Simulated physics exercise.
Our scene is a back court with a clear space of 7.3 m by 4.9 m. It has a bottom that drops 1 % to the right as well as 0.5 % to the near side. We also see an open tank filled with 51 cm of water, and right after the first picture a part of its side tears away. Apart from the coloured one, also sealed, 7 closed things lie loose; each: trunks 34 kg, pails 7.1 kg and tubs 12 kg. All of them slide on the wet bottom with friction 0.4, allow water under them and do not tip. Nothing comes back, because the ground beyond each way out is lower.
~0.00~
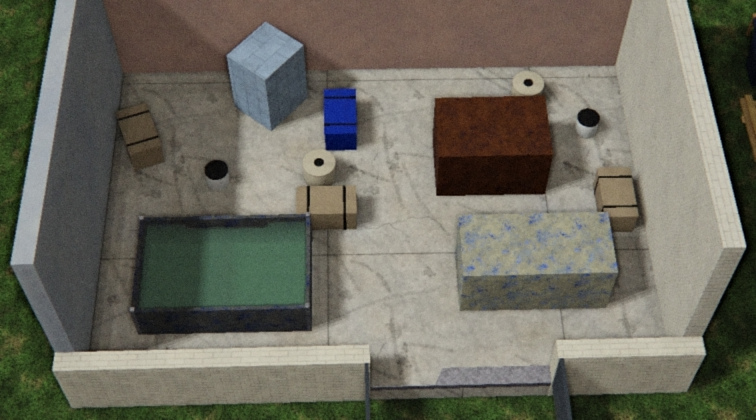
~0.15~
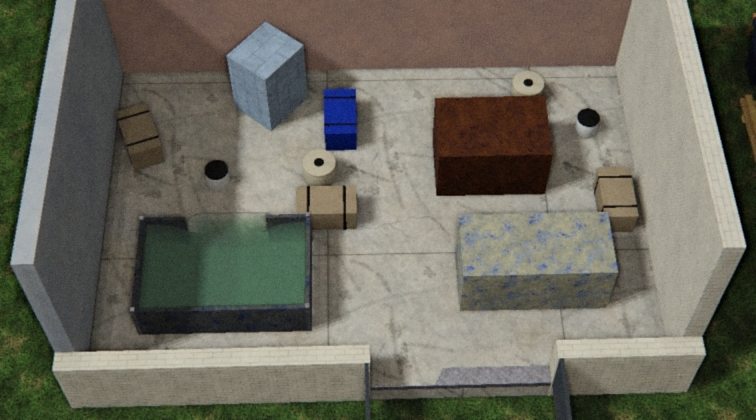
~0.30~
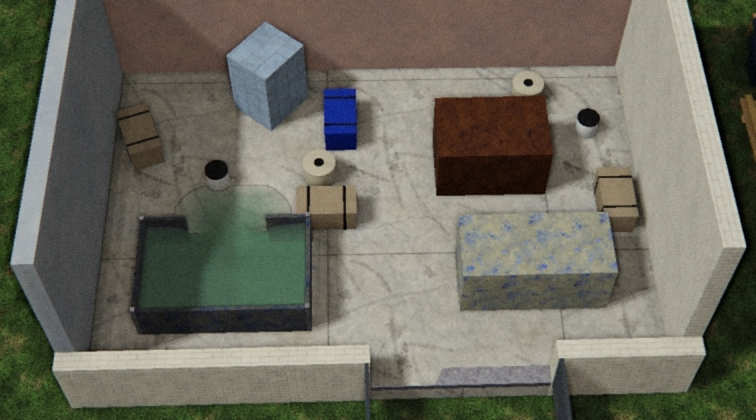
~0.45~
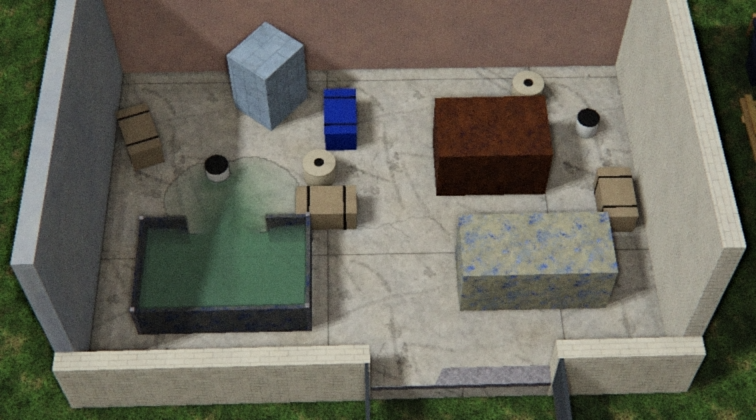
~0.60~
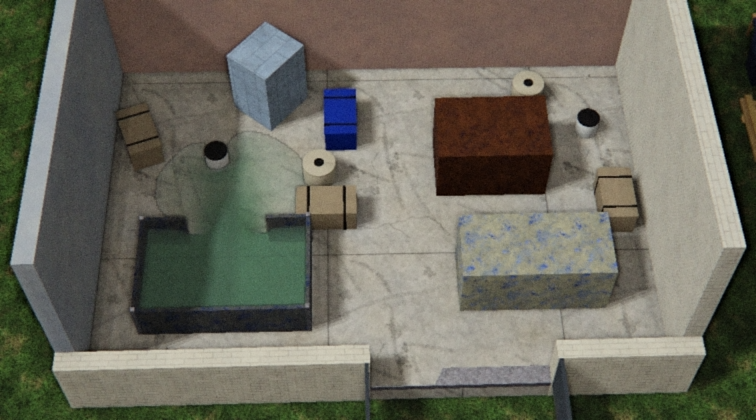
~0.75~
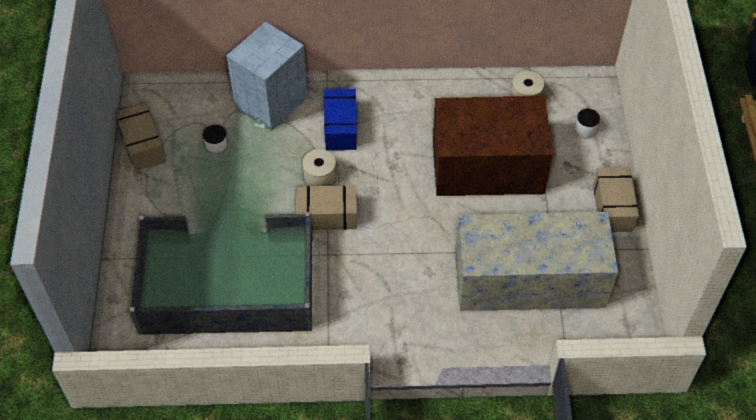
Water pouring through a gap in the green tank's back side, spreading across the walled court and pushing a black-topped pail backward.
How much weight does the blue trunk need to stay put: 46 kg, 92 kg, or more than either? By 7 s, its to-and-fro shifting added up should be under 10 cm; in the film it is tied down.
Result: High ballast only.
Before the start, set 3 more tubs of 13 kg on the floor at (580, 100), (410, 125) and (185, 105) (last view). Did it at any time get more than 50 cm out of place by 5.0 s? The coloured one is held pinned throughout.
Within it, within it, beyond it.
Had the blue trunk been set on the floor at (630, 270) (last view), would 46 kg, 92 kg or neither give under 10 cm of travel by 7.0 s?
Looks like the outcome is this: The lighter one does it.
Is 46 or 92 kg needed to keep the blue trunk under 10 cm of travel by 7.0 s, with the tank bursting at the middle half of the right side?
In that case, even the light one works.
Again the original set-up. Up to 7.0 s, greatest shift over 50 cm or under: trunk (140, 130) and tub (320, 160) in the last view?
Taking them as listed: Beyond and beyond.
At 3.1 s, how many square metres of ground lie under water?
16 m2.
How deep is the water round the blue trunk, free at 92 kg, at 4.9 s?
Around 5 cm.
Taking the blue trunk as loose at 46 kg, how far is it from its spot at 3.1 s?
Roughly 30 cm.
After 1.4 s the blue trunk would be 0 cm from its start with 46 kg and 0 cm from its start with 92 kg; 4 cm of water round it then.
After 3.1 s the blue trunk would be 29 cm from its start with 46 kg and 0 cm from its start with 92 kg; 7 cm of water round it then.
After 4.9 s the blue trunk would be 29 cm from its start with 46 kg and 0 cm from its start with 92 kg; 5 cm of water round it then.
After 7.0 s the blue trunk would be 29 cm from its start with 46 kg and 0 cm from its start with 92 kg; 5 cm of water round it then.
